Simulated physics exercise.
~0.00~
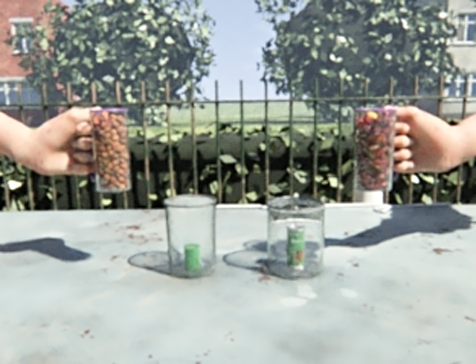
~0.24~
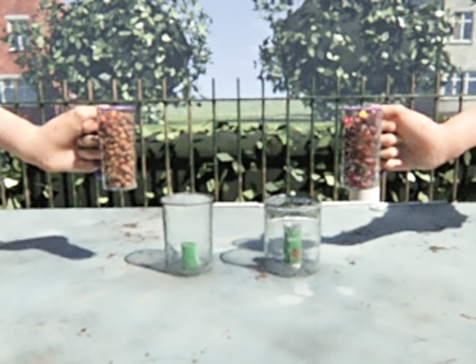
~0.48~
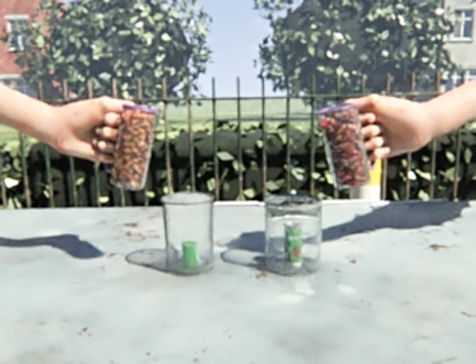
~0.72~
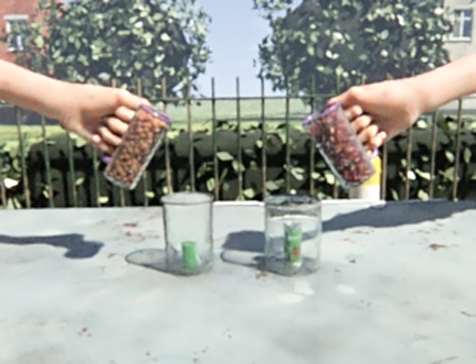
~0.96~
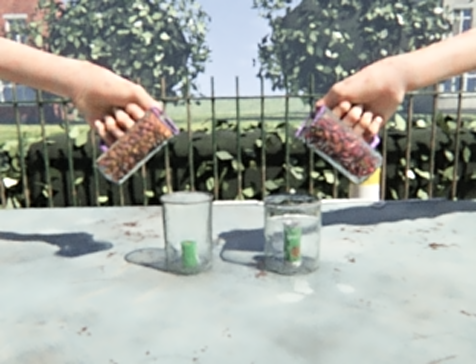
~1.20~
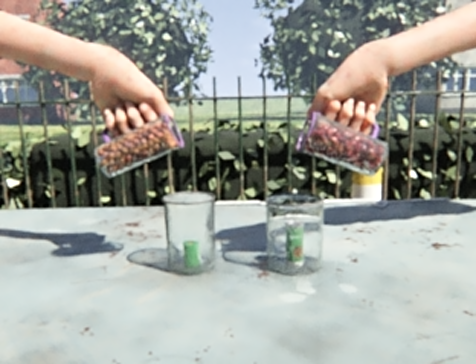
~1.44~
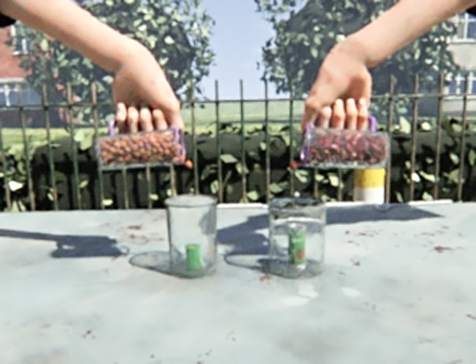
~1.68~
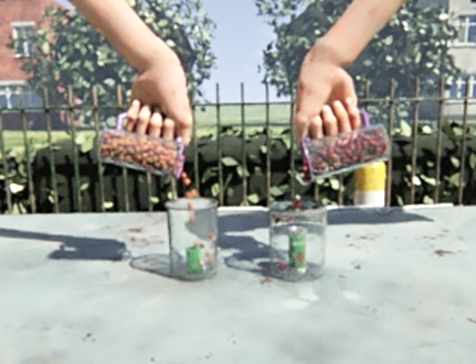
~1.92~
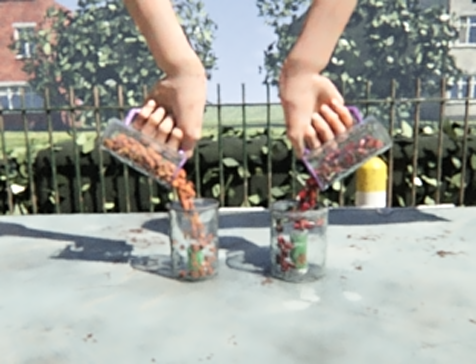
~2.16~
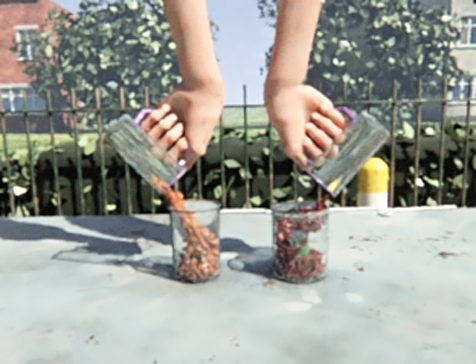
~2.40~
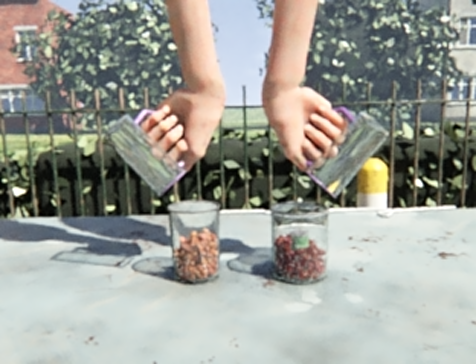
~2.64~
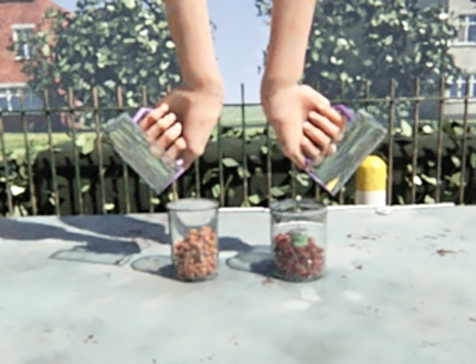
Two hands tipping cups of small reddish pieces into glass containers outdoors, burying the left green object while the right still shows.
